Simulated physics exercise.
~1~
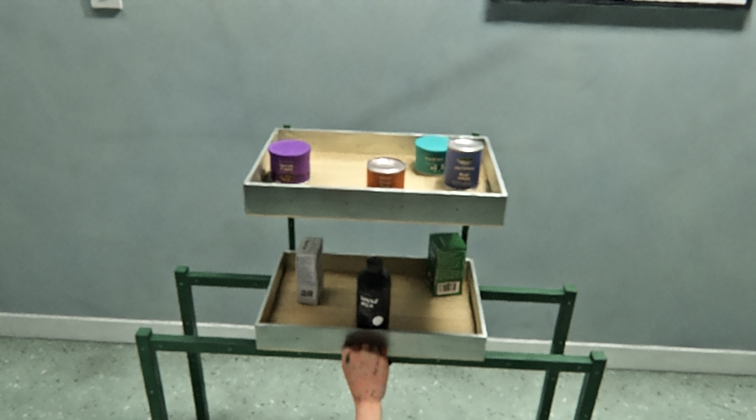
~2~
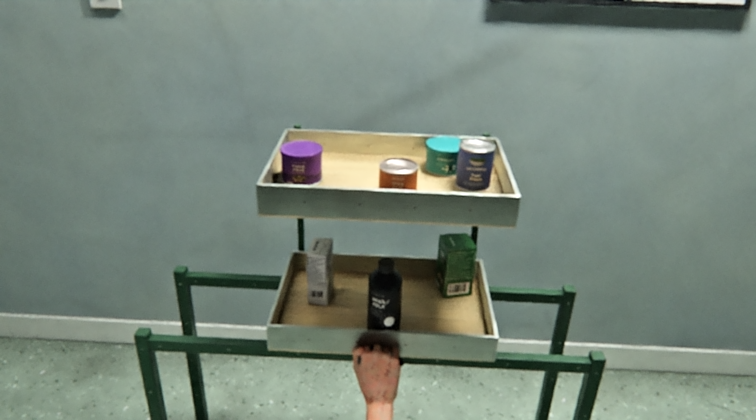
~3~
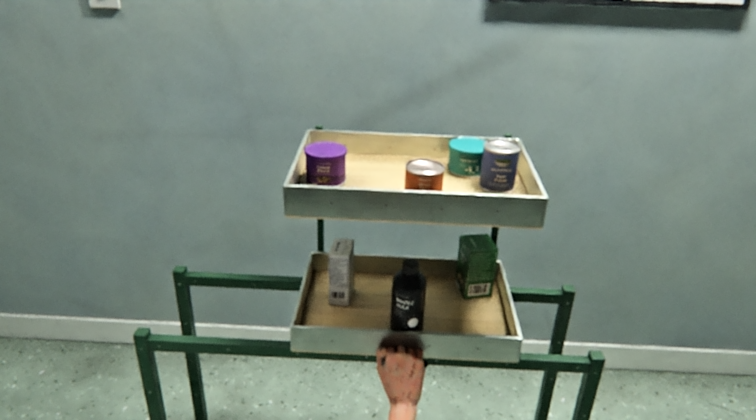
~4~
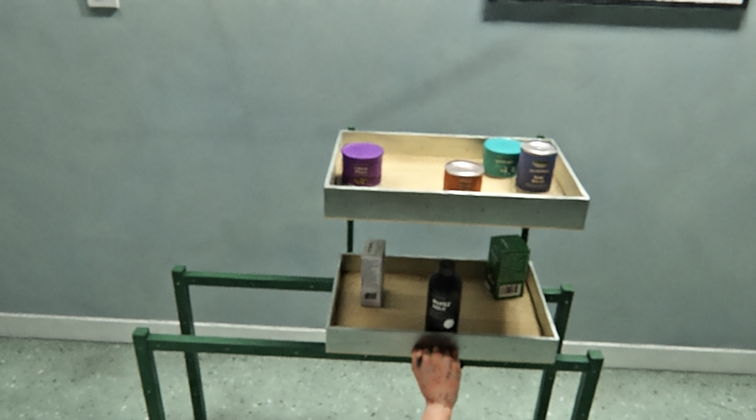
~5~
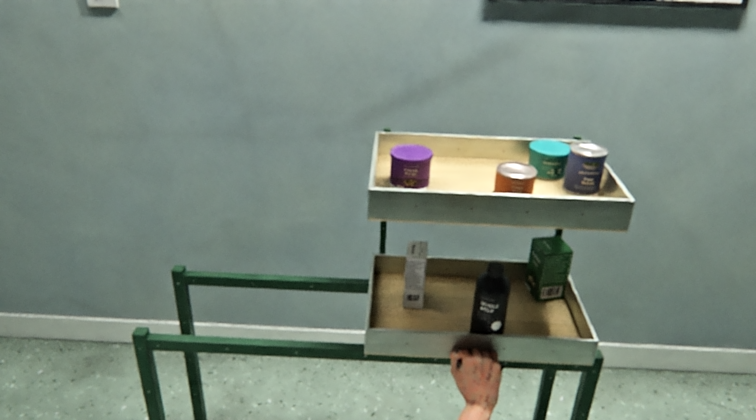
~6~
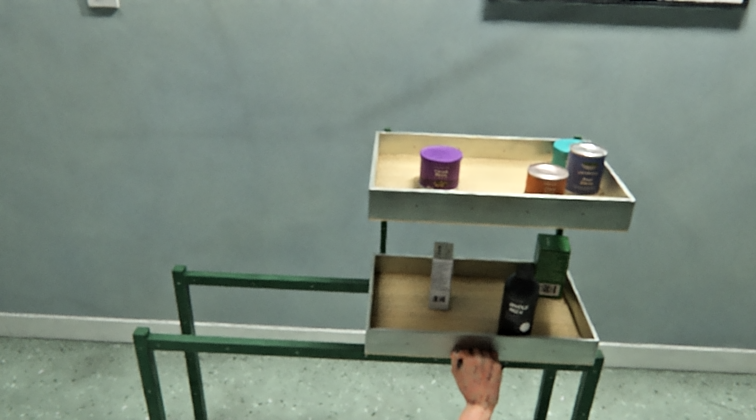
The clip shows a hand moving a two-level tray of tubs, tins, cartons and a black bottle to the right along green rails. The tray halts, and the purple tub, orange tin, turquoise tub, pale packet and bottle slide farther right, still upright, while the blue tin keeps its place.
